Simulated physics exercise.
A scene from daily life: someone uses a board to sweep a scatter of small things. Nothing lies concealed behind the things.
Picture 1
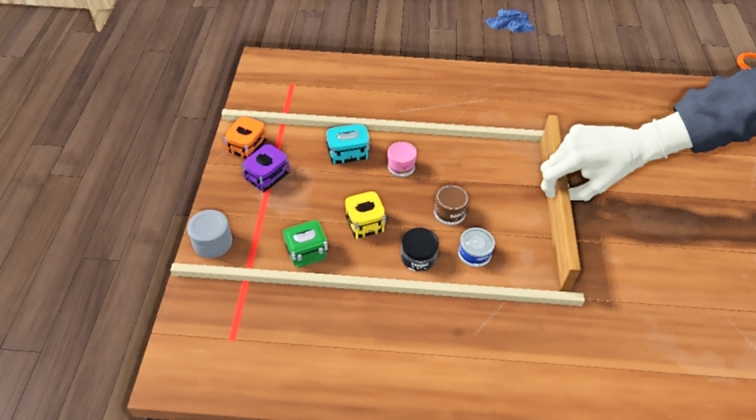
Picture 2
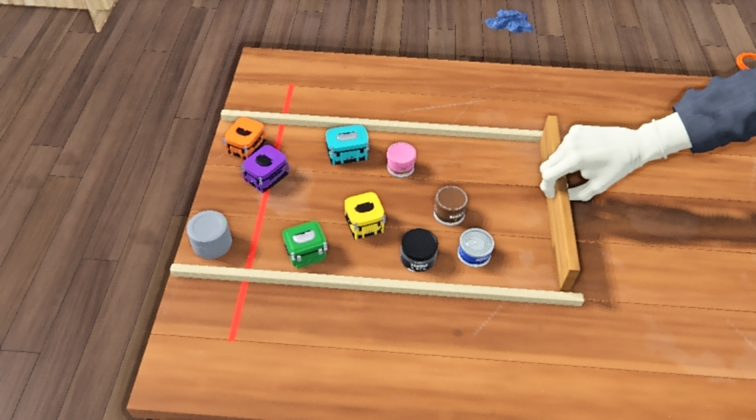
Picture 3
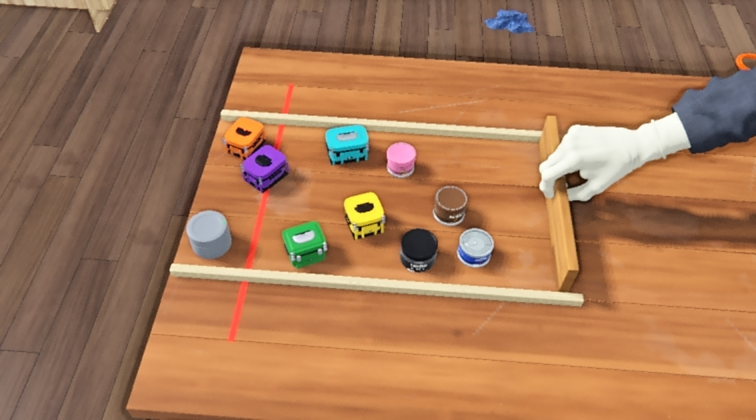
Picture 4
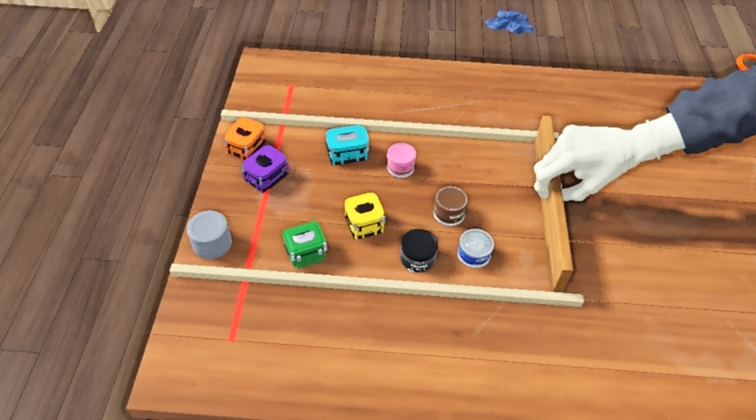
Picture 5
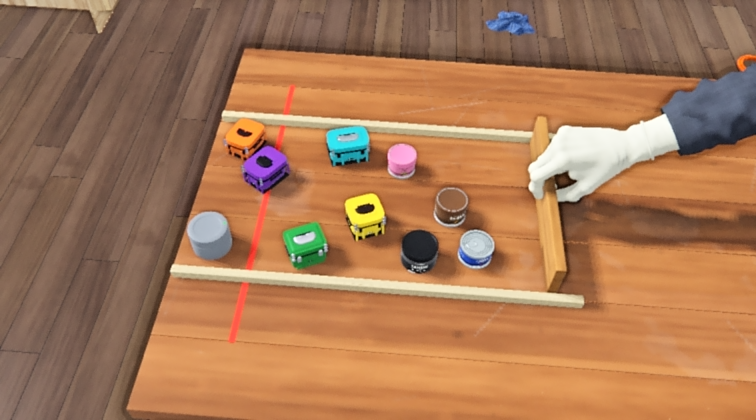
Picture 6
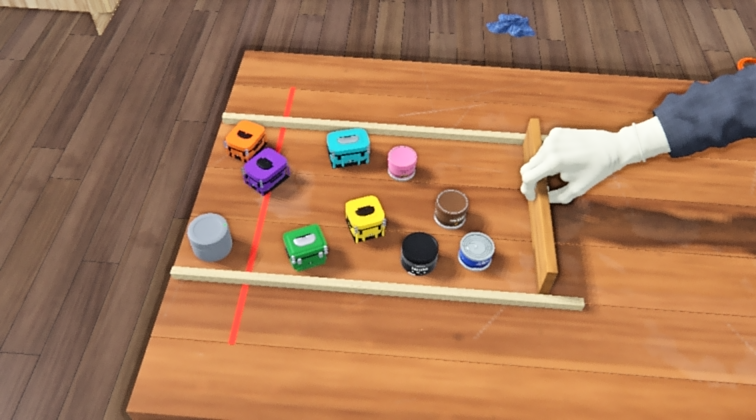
We see small colored cases and round tins scattered between two pale rails on a wooden table, near a red line, as a white-gloved hand holds a wooden board at the right and slides it slightly left without touching them.
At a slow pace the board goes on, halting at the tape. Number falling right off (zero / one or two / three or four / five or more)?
One or two.
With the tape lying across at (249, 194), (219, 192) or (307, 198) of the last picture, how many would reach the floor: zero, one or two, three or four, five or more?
Going through the three places in order, the answers are one or two; more than four; zero.
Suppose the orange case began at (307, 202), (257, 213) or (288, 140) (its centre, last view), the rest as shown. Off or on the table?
Results in order - still up; down; still up.
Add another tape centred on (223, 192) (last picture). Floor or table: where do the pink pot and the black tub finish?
Pink pot still up; black tub still up.
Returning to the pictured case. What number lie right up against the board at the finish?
The figure is 5.
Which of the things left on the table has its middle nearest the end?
Foremost: The orange case.
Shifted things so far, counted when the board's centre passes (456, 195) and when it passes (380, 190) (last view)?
Answer - first 3, then 7.
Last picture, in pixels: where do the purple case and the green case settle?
In the last picture the first middle sits at (233, 172) and the other at (201, 239).
Early on, none off yet; grey lid at rest near (210, 238); orange case at rest near (246, 142); purple case at rest near (266, 172).
Finally, the number that fall off is one or two; lost, grey lid.
